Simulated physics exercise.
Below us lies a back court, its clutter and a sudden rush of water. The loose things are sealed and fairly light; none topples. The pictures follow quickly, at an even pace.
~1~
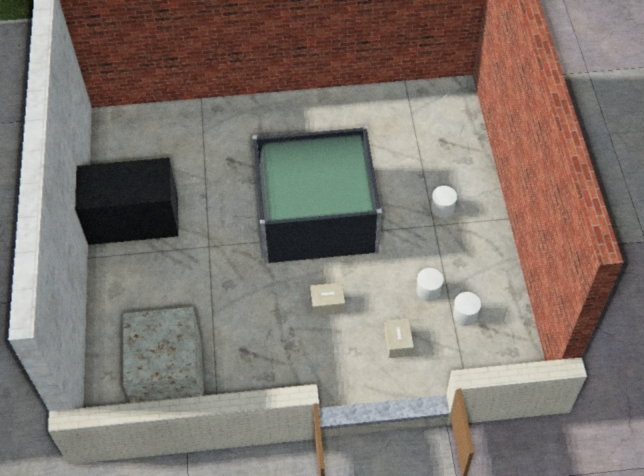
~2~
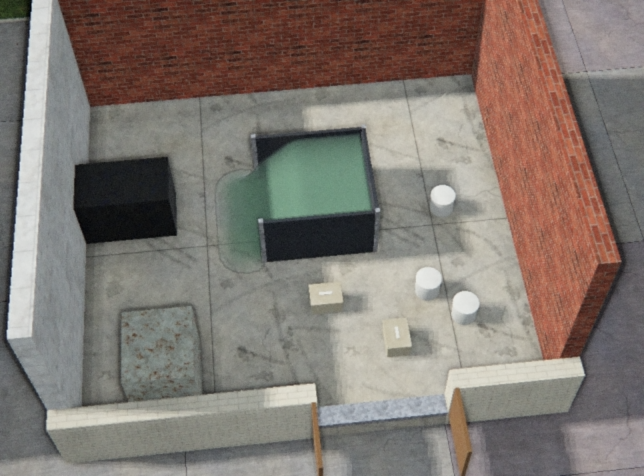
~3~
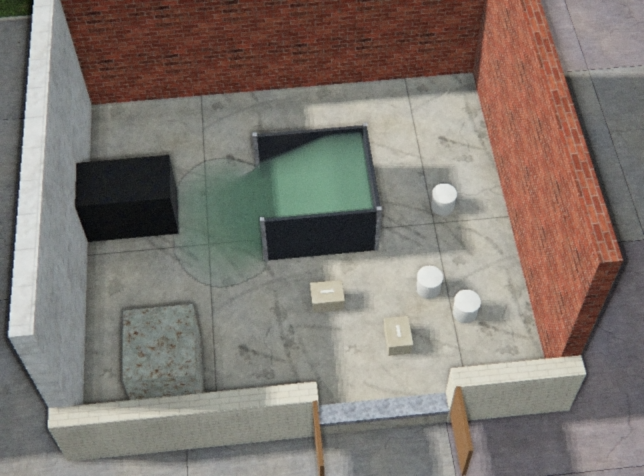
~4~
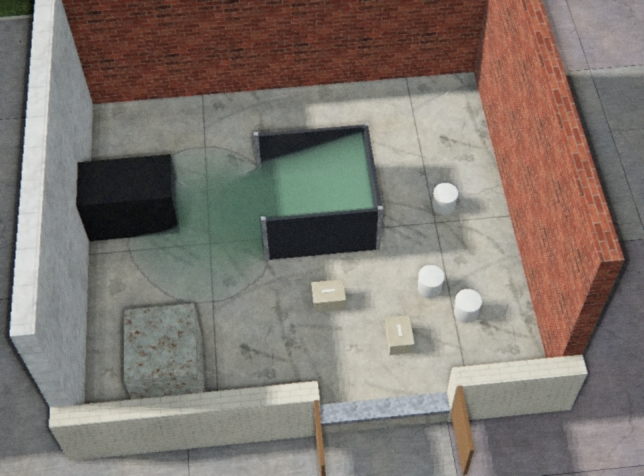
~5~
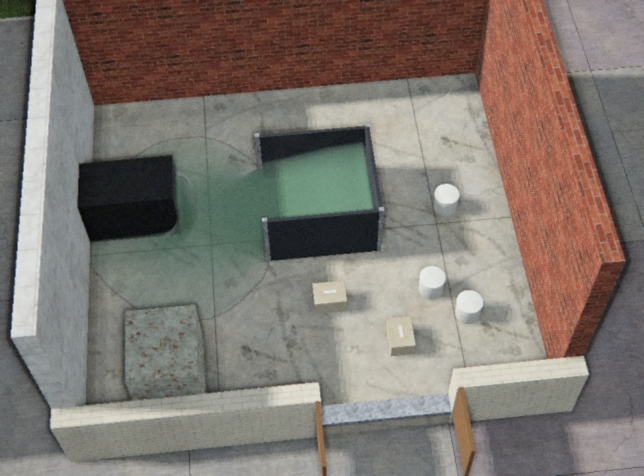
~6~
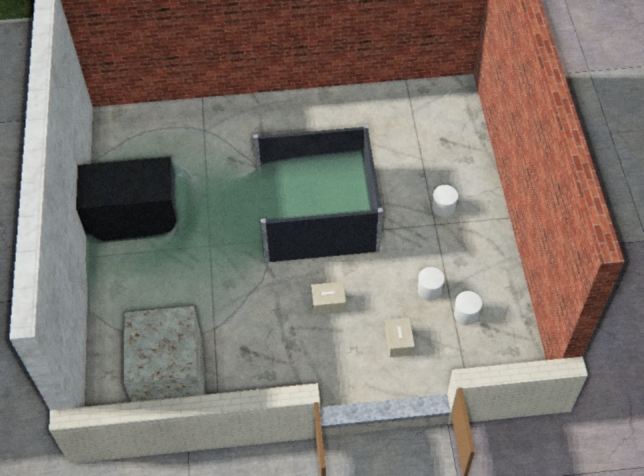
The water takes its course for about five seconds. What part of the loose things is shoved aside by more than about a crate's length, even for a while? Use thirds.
That comes to less than a third.
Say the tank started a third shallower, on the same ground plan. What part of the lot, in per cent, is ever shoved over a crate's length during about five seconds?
Some 0 per cent.
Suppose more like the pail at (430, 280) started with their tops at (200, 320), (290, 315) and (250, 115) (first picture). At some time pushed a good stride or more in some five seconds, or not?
One after the other: Yes, that far or more, shifted that much.
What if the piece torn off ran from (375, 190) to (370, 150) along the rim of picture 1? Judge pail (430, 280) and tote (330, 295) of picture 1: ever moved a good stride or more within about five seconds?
In turn: Less than that, never so far.
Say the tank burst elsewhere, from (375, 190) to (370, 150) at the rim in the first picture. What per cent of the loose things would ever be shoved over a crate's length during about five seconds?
I make it 40 per cent.
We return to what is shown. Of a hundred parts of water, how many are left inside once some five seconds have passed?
About 98 per cent.
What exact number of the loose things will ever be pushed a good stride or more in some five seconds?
The number is 0.
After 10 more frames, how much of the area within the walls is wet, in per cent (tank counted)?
About 40 per cent.
A moment on, 0 of 5 are well off their spots; 0 afloat.
Next, 0 of 5 are well off their spots; 0 afloat.
Later, 0 of 5 are well off their spots; 0 afloat.
In the end, 0 of 5 are well off their spots, and 0 have been at some point; 0 afloat.
